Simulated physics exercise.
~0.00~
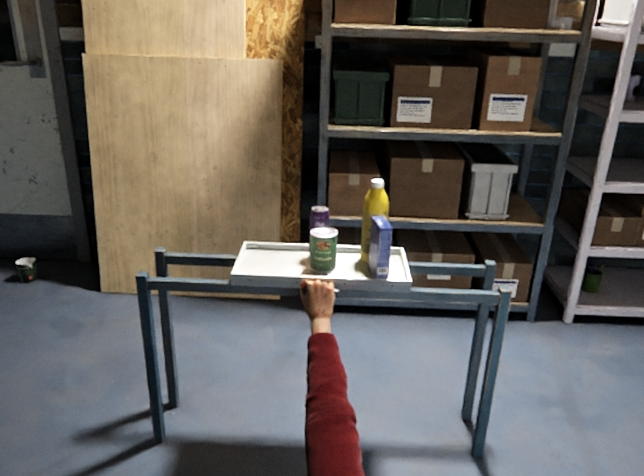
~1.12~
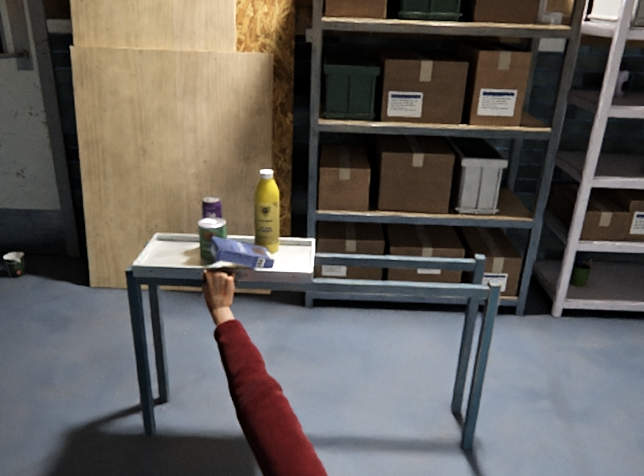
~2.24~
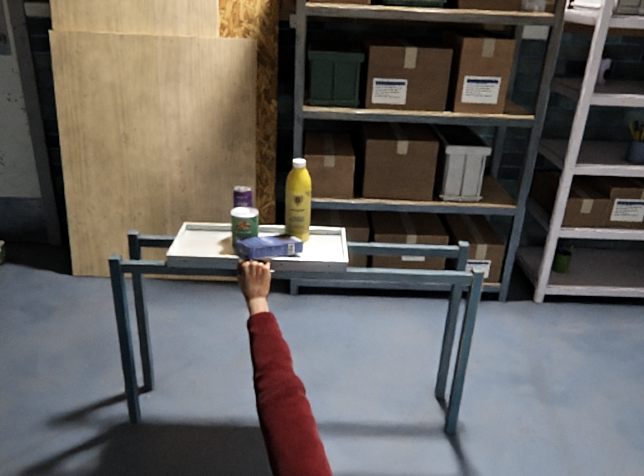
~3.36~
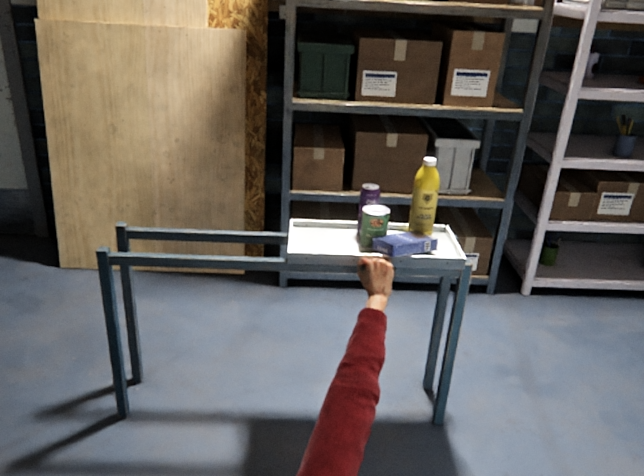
In a storage room, a hand slid a white tray left along a blue frame, and the blue packet toppled onto its side; the tray then moved back to the right end, with the bottle, tin and purple can still standing.
